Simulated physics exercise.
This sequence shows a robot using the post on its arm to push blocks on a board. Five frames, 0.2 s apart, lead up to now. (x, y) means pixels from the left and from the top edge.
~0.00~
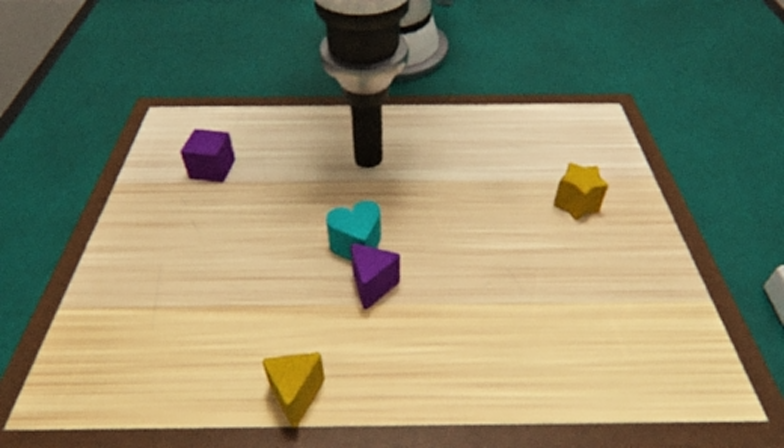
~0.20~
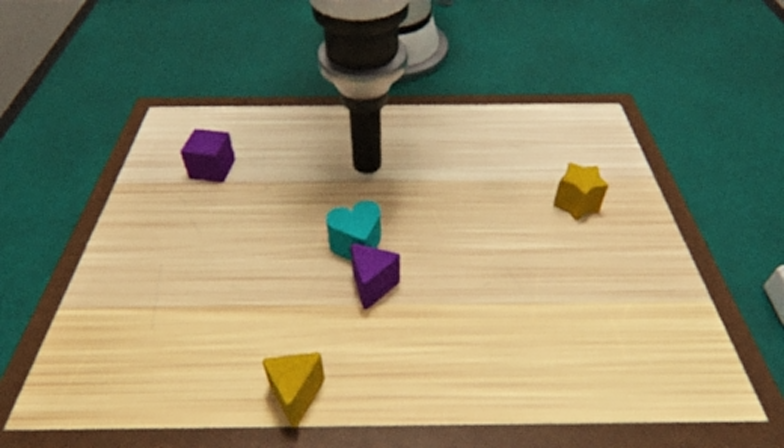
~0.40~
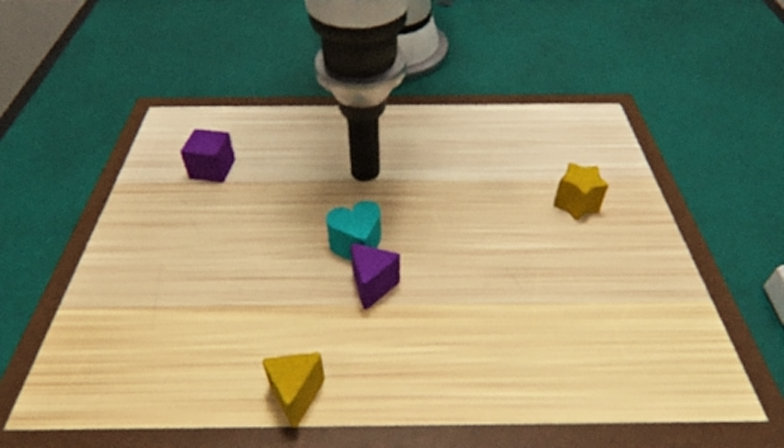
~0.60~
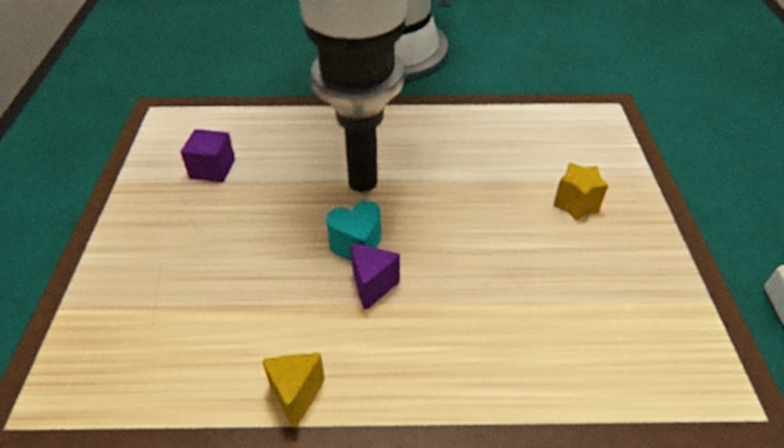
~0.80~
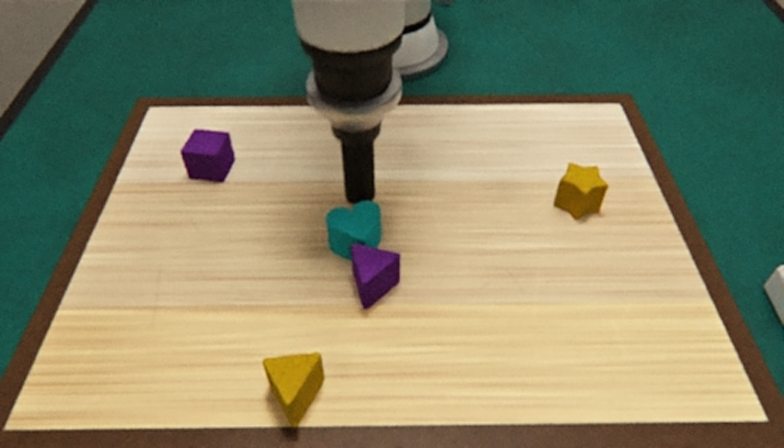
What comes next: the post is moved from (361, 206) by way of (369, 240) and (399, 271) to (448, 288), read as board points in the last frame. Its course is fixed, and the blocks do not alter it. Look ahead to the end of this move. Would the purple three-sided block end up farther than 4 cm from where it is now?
No
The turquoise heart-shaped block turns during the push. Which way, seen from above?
With the clock.
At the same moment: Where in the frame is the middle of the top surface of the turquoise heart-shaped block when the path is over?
Most likely (354, 249).
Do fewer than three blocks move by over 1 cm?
Yes, that is what happens.
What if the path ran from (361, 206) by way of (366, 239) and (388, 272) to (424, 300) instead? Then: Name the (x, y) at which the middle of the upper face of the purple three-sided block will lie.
I expect it at (364, 289).
What follows on the original path. One third of the way, post (368, 230); turquoise heart-shaped block (349, 238), turned 35° clockwise; purple three-sided block (367, 268), turned 35° anticlockwise.
Two thirds of the way, post (401, 261); turquoise heart-shaped block (354, 249), turned 75° clockwise; purple three-sided block (365, 283), turned 30° anticlockwise.
At the end, post (449, 278); turquoise heart-shaped block (354, 249), turned 75° clockwise; purple three-sided block (365, 283), turned 30° anticlockwise.
